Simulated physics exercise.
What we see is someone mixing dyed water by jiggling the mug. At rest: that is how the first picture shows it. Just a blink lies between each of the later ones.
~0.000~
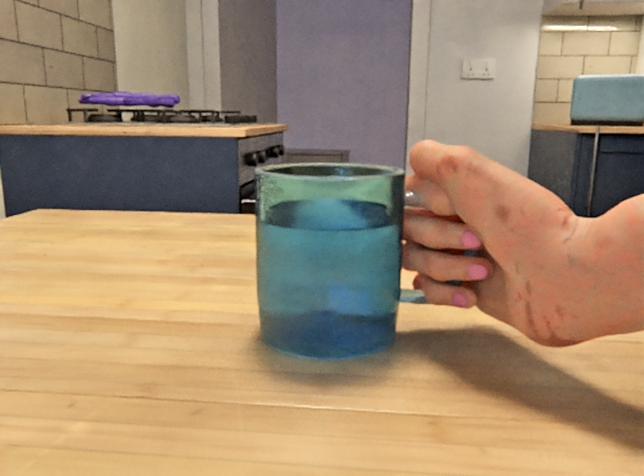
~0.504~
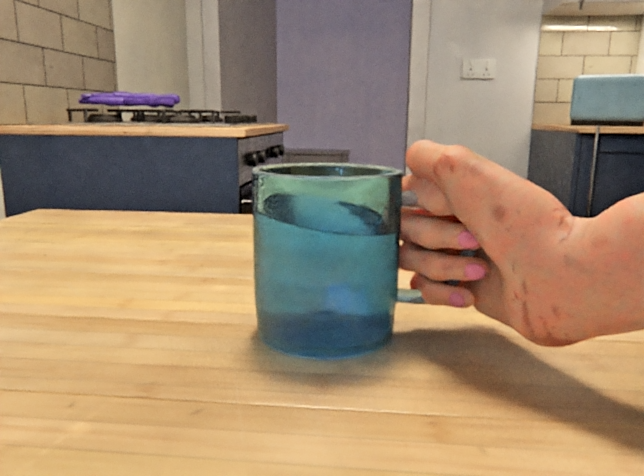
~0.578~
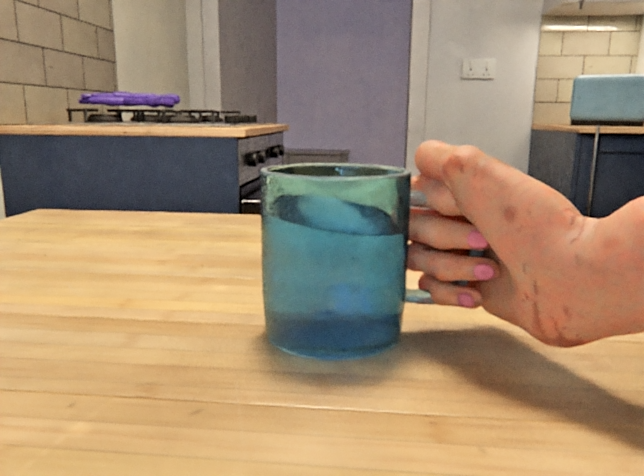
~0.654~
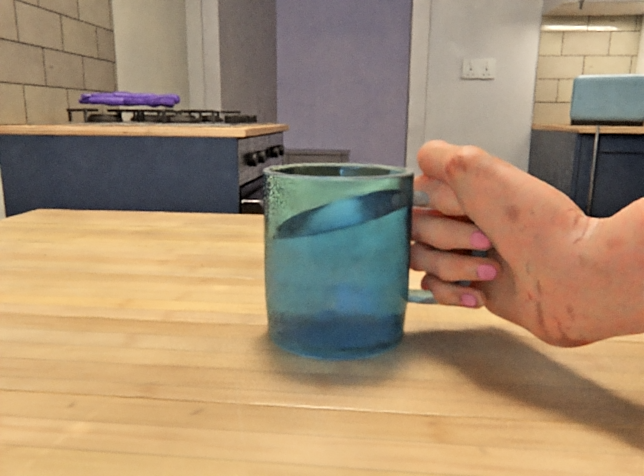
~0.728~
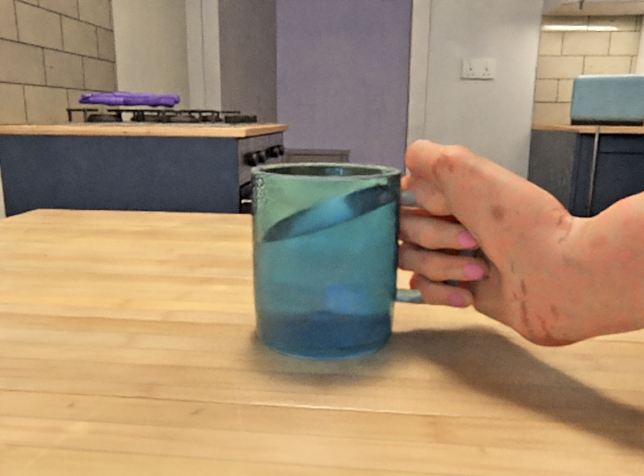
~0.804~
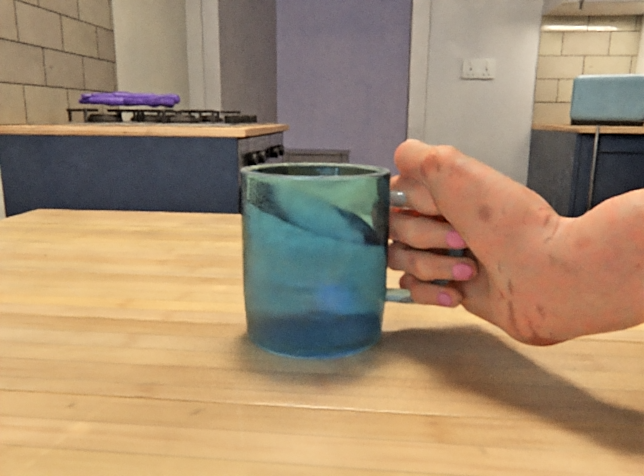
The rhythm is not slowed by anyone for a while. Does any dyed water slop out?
I predict the liquid will partly end up outside.
After 1.1 s, the highest wave so far goes over the rim.
After 5.2 s, the highest wave so far goes over the rim; some is on the top.
